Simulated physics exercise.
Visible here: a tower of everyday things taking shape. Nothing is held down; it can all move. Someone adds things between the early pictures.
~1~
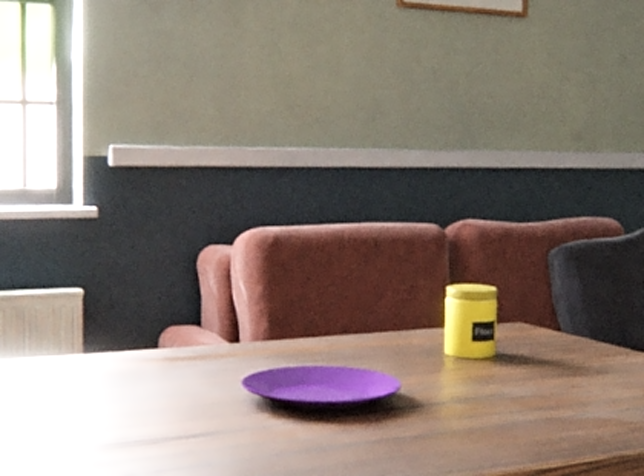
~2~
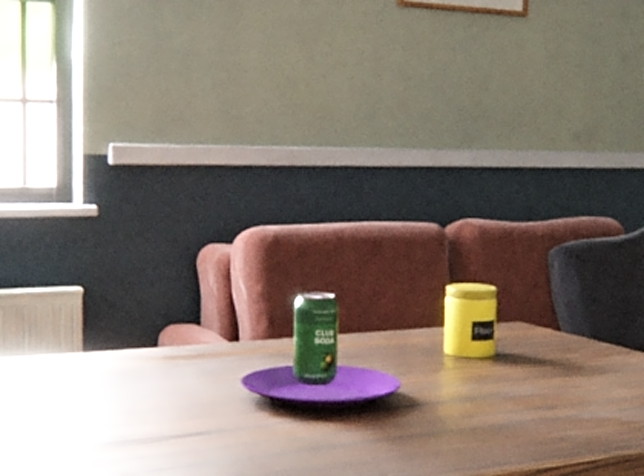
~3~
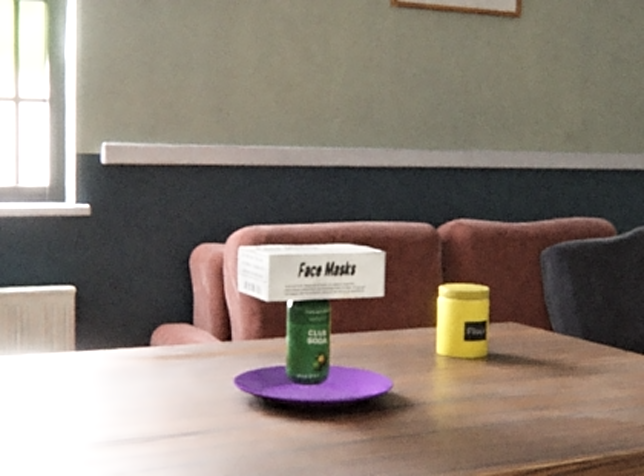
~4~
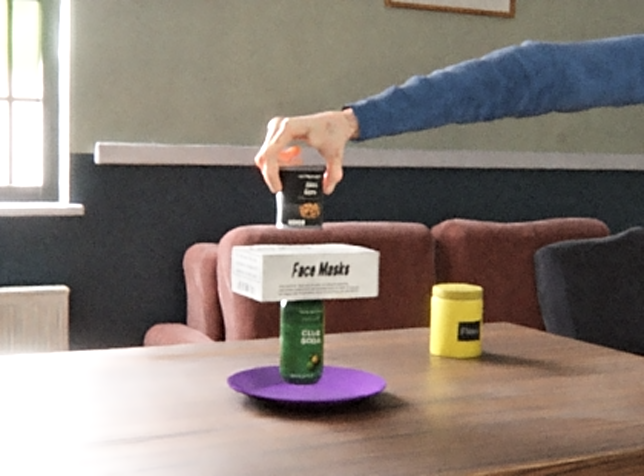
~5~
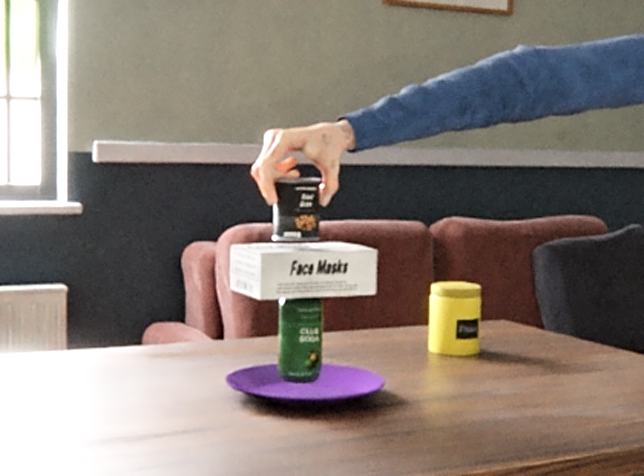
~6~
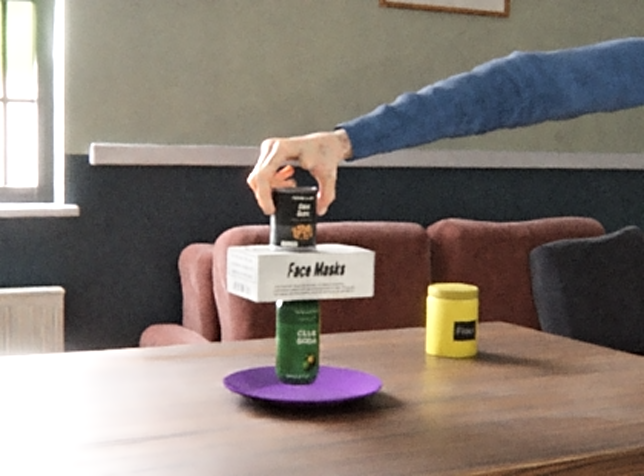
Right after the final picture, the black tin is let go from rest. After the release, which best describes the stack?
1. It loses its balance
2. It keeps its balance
(2) It keeps its balance.
Then, 0.50 s after the last picture, nothing has stirred.
Then, 1.30 s after the last picture, black tin resting near (293, 219).
At rest, all 5 in place. Seen from the same camera at the end, black tin near (292, 219). The pile holds.
